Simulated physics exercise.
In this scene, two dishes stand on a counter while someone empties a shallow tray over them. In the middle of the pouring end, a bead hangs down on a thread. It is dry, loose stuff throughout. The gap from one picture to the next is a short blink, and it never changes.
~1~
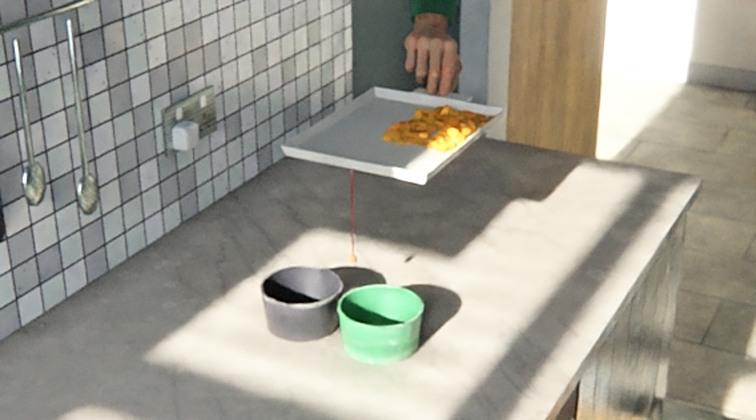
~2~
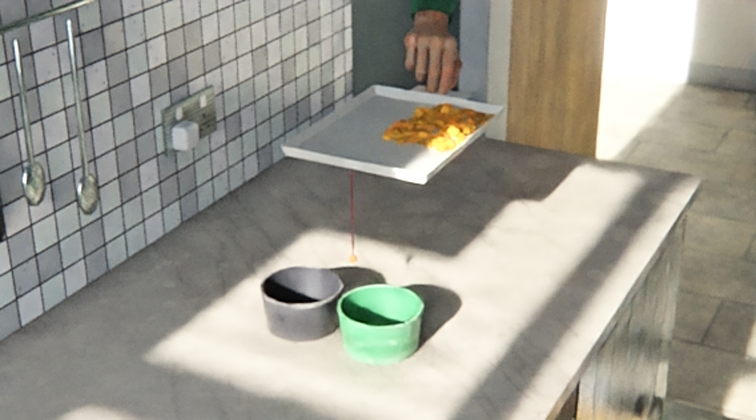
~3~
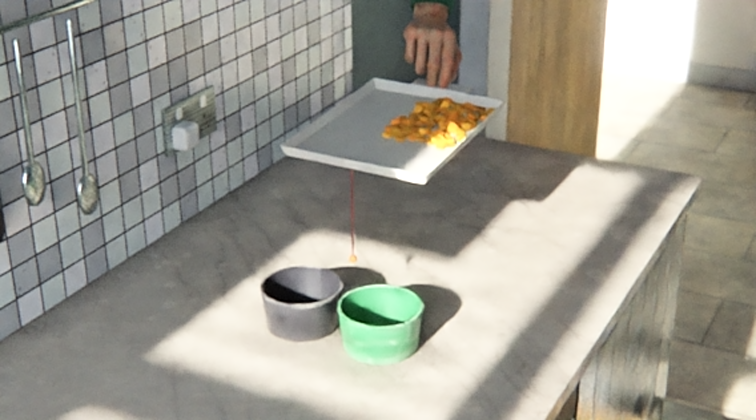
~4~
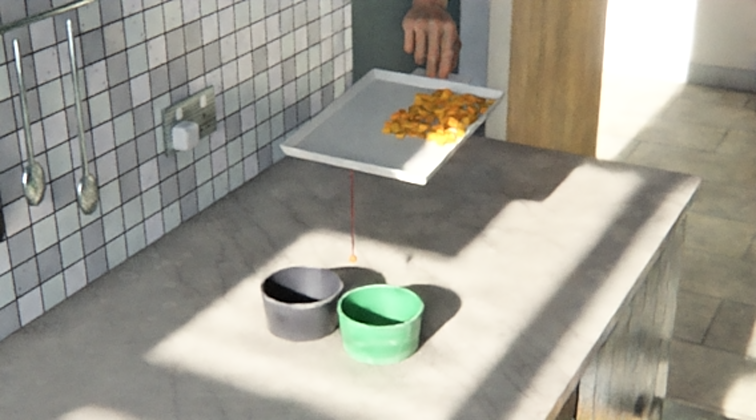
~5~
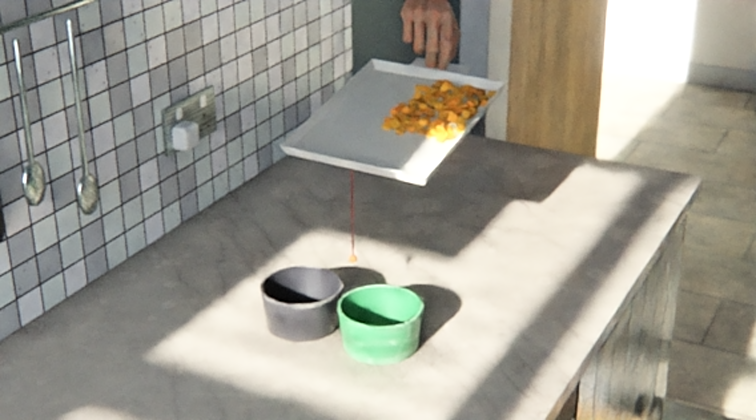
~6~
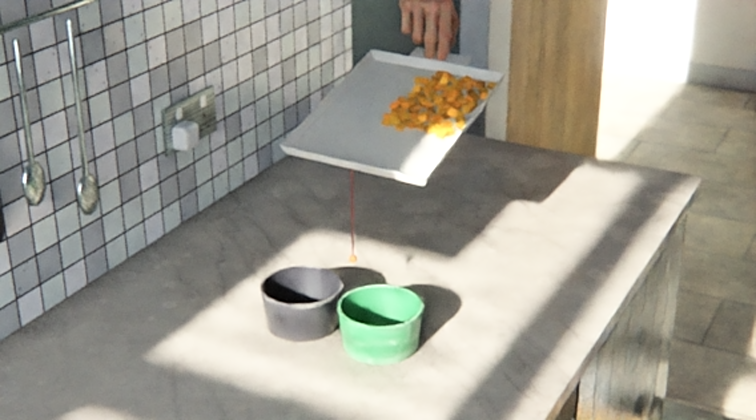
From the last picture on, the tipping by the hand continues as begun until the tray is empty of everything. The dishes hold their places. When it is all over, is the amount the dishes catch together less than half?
No, they hold more than half.
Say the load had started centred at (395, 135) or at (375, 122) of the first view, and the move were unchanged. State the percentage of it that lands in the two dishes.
Estimate: 70 % first, 70 % second.
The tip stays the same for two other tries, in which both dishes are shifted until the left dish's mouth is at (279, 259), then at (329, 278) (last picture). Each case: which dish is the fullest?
Well, the right-side one at the first spot and the right-side one at the second.
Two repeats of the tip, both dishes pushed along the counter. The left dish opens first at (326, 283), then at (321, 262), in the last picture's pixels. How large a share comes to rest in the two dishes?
First 90 per cent, second 40 per cent.
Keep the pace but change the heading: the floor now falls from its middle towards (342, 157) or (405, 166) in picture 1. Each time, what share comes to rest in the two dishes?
I'd put it at some 40 % and then some 10 %.
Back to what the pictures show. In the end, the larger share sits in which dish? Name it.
It's the right side.
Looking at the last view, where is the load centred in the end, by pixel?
About (371, 333).
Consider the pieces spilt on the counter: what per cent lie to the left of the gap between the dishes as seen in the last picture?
Close to 20 per cent.
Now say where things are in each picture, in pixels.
In the first frame, corners of the pouring end at (286, 145) and (424, 173), level; middle of the load at (441, 127), small crackers; left dish at (281, 318); right dish at (361, 341); bead on its thread at (353, 259).
In the second frame, corners of the pouring end at (286, 145) and (424, 173), level; middle of the load at (441, 125).
In the third frame, corners of the pouring end at (286, 145) and (424, 173), tipped barely, lowest at the right corner; middle of the load at (441, 121).
In the fourth frame, corners of the pouring end at (285, 145) and (424, 174), tipped a little, lowest at the right corner; middle of the load at (441, 115).
In the fifth frame, corners of the pouring end at (285, 144) and (423, 175), tipped a little, lowest at the right corner; middle of the load at (440, 108).
In the sixth frame, corners of the pouring end at (285, 144) and (423, 176), tipped a little, lowest at the right corner; middle of the load at (440, 102); left dish at (281, 318); right dish at (361, 341).
Soon after the last picture, tray tipped steeply; most on the tray; about a quarter in the air.
A little later, tray tipped right over; about half on the tray; about a third in the right dish; a stray few in the left dish; a small part outside both; a stray few in the air.
Later still, tray tipped past a quarter turn; about two thirds in the right dish; a small part in the left dish; about a quarter outside both.
At rest, tray tipped past a quarter turn; about two thirds in the right dish; a small part in the left dish; about a quarter outside both.
